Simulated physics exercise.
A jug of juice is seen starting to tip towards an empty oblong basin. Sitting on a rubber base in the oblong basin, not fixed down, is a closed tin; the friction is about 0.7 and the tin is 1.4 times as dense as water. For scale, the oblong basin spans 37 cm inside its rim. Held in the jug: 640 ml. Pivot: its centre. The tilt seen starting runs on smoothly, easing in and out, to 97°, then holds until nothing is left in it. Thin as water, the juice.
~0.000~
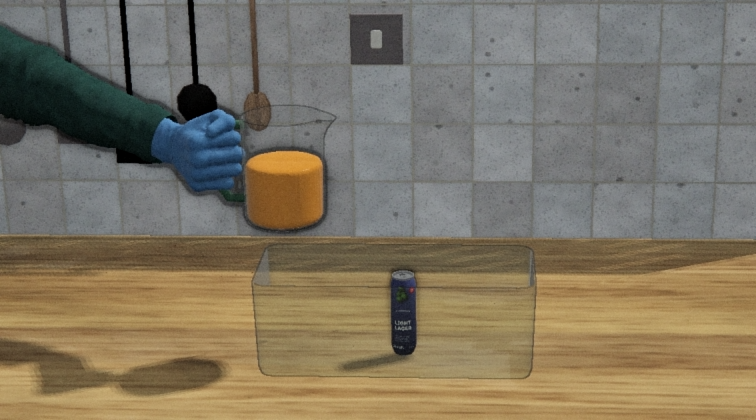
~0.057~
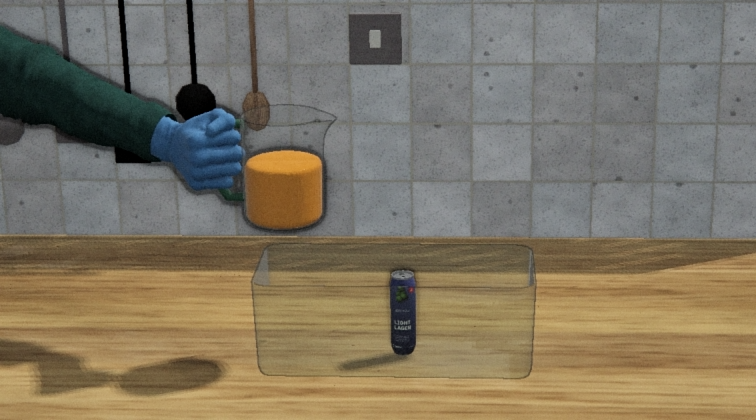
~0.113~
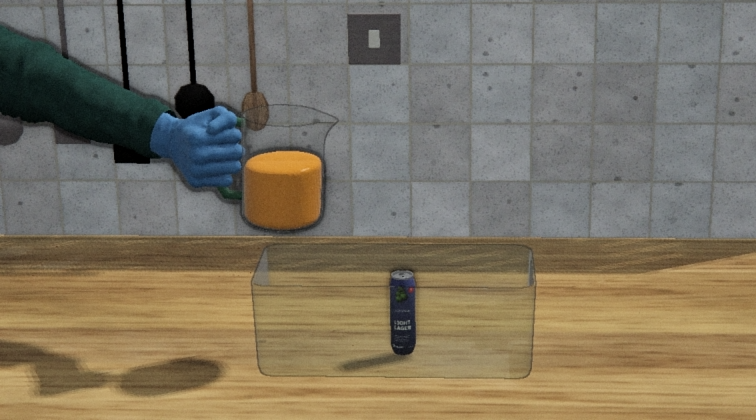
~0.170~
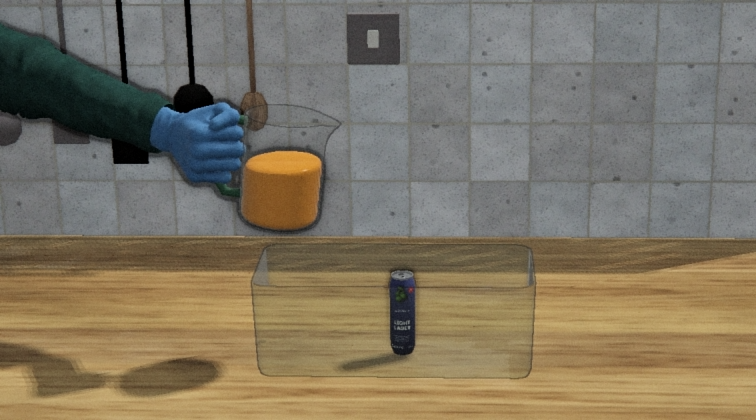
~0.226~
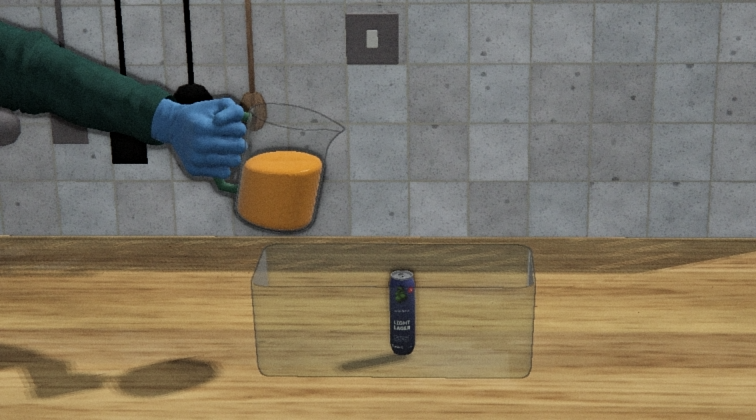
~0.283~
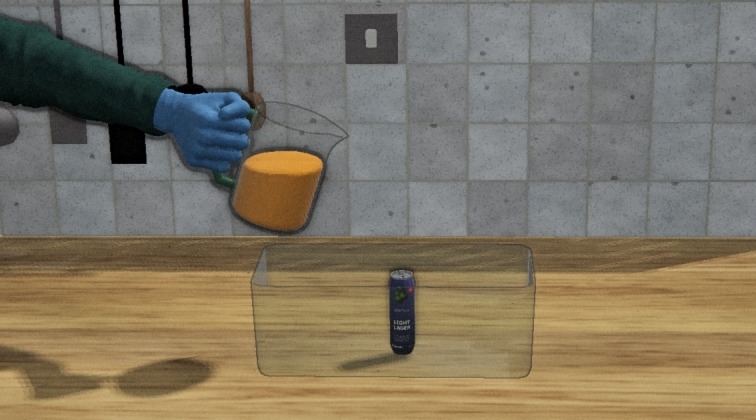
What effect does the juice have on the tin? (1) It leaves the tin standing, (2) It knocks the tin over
Option 2: It knocks the tin over.
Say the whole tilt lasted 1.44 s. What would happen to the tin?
Then the tin tumbles.
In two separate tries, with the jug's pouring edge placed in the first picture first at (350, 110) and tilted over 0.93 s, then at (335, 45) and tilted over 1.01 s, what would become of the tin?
The tin stays vertical the first time and stays vertical the second time.
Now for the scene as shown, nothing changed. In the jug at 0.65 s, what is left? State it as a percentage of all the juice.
Roughly 96 %.
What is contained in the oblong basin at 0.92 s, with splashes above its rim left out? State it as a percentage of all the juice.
The share is close to 28 percent.
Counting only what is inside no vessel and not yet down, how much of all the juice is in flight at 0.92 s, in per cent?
About 20 percent.
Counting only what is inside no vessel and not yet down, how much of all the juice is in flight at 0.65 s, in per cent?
I'd put it at about 3 percent.
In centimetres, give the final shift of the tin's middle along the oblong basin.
Roughly 7.5 cm.
Then, 0.65 s in, the tilt is 70° and 97 per cent is still to pour; the tin stands where it began.
Then, 0.92 s in, the tilt is 95° and 51 per cent is still to pour; the tin stands where it began.
Then, 1.20 s in, the tilt is 97° and 15 per cent is still to pour; the tin leans 32°.
Then, 1.51 s in, the tilt is 97° and 3 per cent is still to pour; the tin lies on its side.
Finally, the tin lies on its side.
